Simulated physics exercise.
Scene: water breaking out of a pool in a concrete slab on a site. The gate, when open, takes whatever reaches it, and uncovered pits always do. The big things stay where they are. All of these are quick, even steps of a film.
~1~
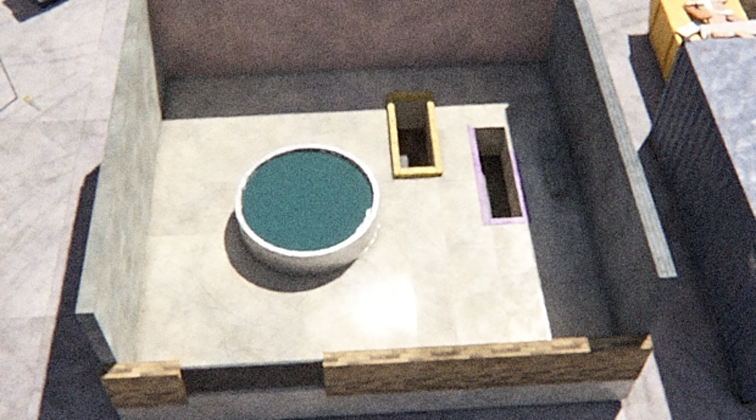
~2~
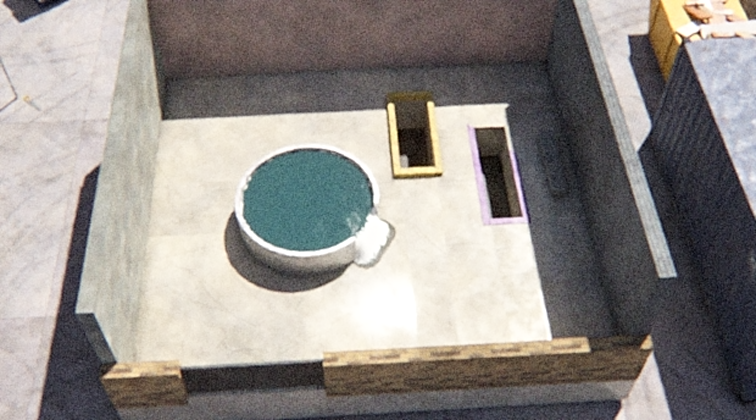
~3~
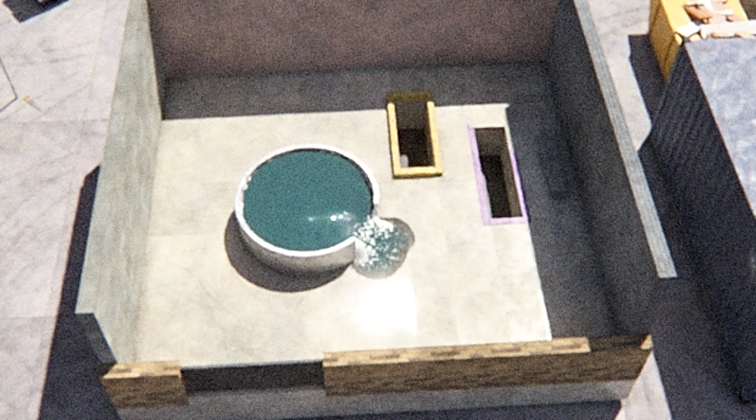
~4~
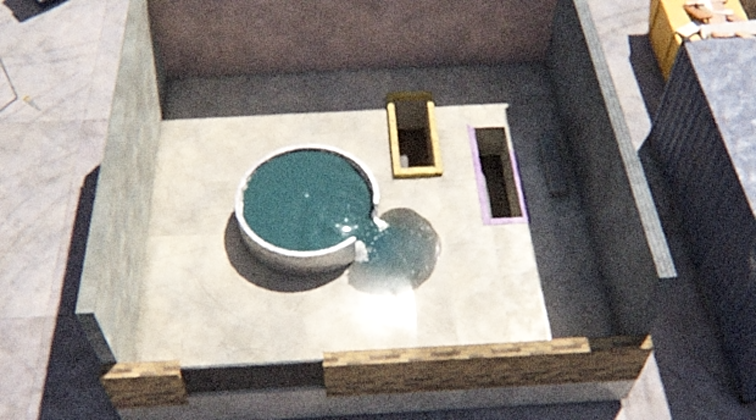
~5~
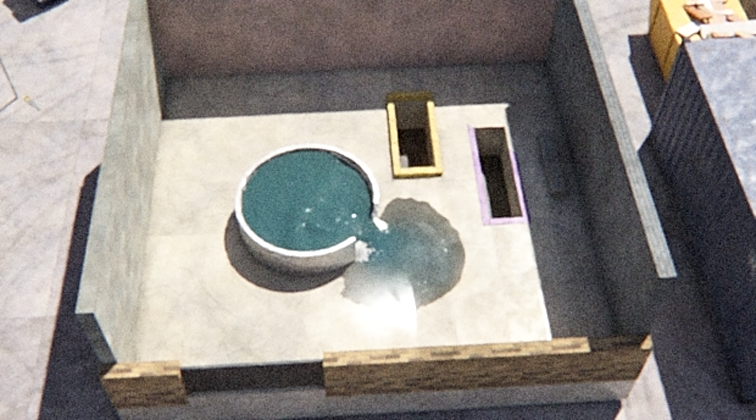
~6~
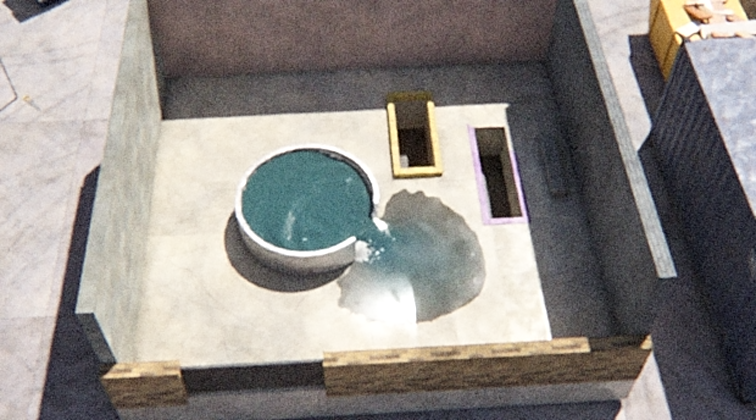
The clip shows a round, white-rimmed pool of dark teal water on a pale walled slab; water breaks out through a gap in its lower right side and spreads across the floor in a widening puddle toward the right.
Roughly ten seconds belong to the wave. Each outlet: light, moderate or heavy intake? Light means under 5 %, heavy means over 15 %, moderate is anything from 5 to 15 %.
Intake - gate: Light, yellow pit: Light, purple pit: Heavy.
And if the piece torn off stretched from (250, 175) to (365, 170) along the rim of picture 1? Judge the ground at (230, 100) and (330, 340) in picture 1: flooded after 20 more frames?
First spot submerged, second spot spared.
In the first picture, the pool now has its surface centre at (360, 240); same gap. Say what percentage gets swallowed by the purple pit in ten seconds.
I'd put the purple pit at 25 per cent of the whole.
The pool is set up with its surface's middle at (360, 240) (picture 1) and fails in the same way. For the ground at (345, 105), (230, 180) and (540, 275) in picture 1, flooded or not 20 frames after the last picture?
Looking at all three, I'd call them bone dry, bone dry, swamped.
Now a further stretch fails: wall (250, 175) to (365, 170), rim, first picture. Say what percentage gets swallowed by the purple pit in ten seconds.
Purple: 6 %.
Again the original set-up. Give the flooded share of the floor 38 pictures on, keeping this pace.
Close to 40 percent, by my reckoning.
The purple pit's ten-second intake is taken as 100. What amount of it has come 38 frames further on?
Around 35 in a hundred.
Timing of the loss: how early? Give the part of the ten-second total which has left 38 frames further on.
It comes to around 35 per cent.
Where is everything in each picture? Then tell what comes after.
The round tank at (308, 200) is whole and still, in the first picture.
The front is at (362, 264), out from the gap at (368, 235), in the second picture.
Water pours out at (368, 236) and has run to (409, 236), in the third picture.
Water pours out at (368, 236) and has run to (427, 272), in the fourth picture.
The front is at (453, 280), out from the gap at (368, 236), in the fifth picture.
The front is at (476, 288), out from the gap at (368, 236), in the sixth picture.
A moment on, water covers 20 % of the floor; the gate 0 %, the yellow pit 0 %, the purple pit 0 %.
Next, water covers 25 % of the floor; the gate 0 %, the yellow pit 0 %, the purple pit 1 %.
Then, water covers 30 % of the floor; the gate 0 %, the yellow pit 0 %, the purple pit 3 %.
Later, water covers 40 % of the floor; the gate 0 %, the yellow pit 0 %, the purple pit 7 %.
In the end, water covers 60 % of the floor; the gate 0 %, the yellow pit 0 %, the purple pit 20 %.
